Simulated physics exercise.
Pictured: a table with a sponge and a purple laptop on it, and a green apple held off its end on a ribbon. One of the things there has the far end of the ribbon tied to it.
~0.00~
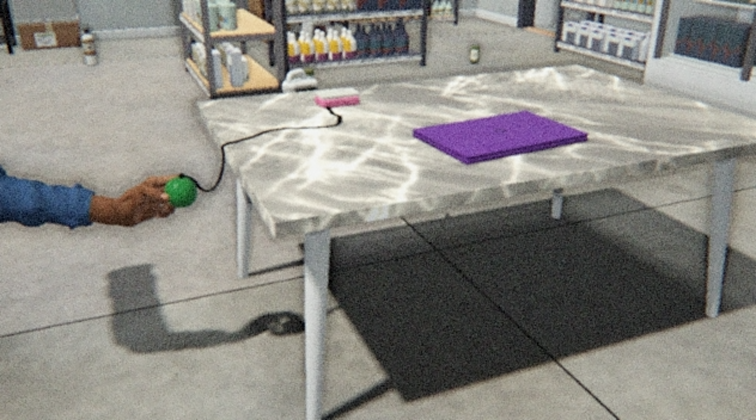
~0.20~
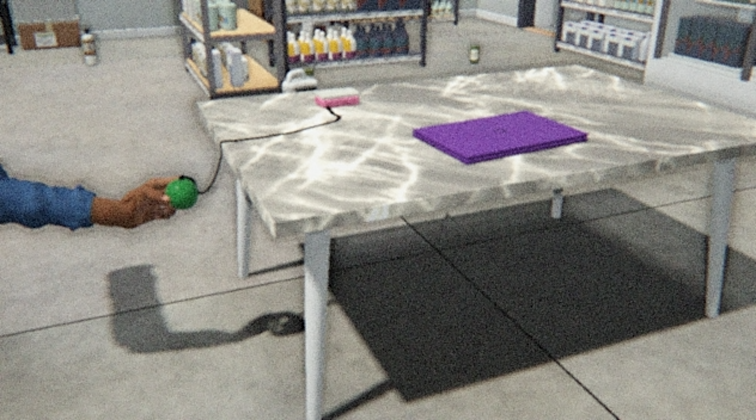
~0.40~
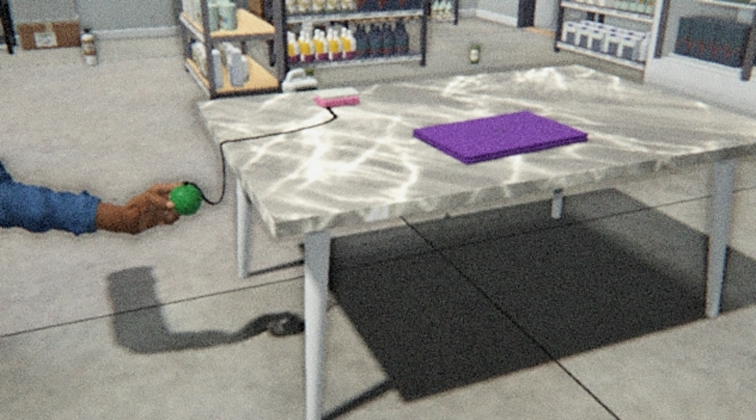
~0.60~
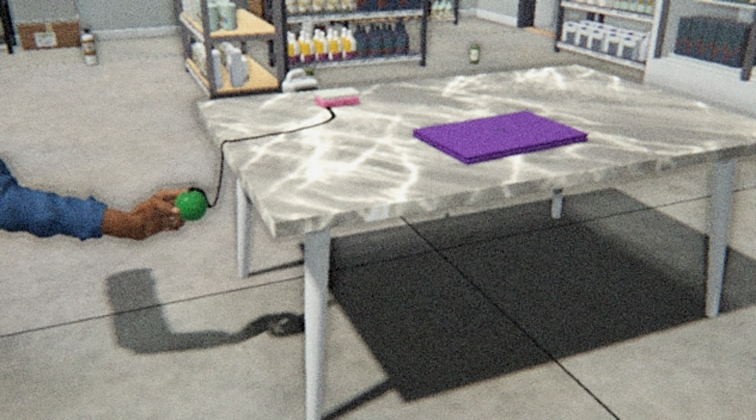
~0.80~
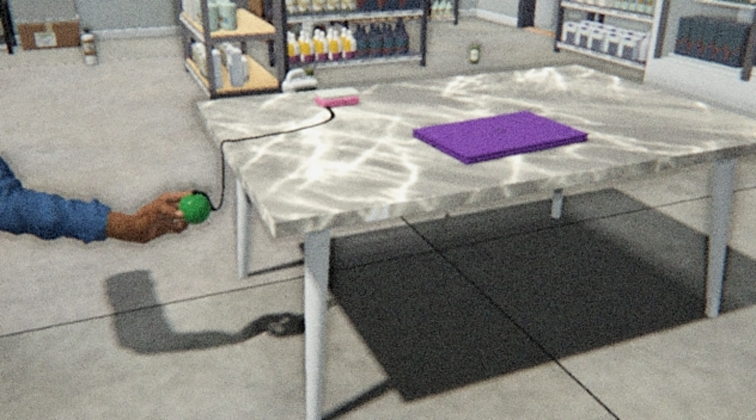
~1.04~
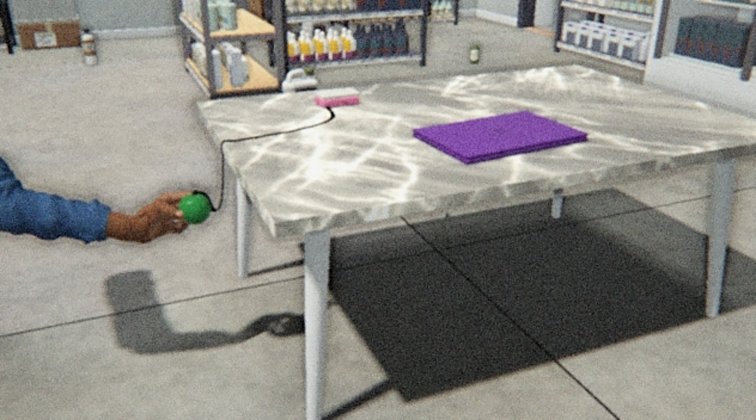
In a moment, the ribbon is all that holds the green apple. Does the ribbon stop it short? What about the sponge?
By the end the green apple has gone all the way down, and the sponge has been taken down too.
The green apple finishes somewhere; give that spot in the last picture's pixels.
Around (240, 327).
After 1.48 s, apple on the floor near (219, 339); laptop in place; sponge tugged along near (229, 127).
After 1.86 s, apple on the floor near (232, 328); laptop in place; sponge down on the floor.
In the end, apple on the floor near (240, 327); laptop in place; sponge down on the floor. The green apple drops all the way and the sponge is dragged off.
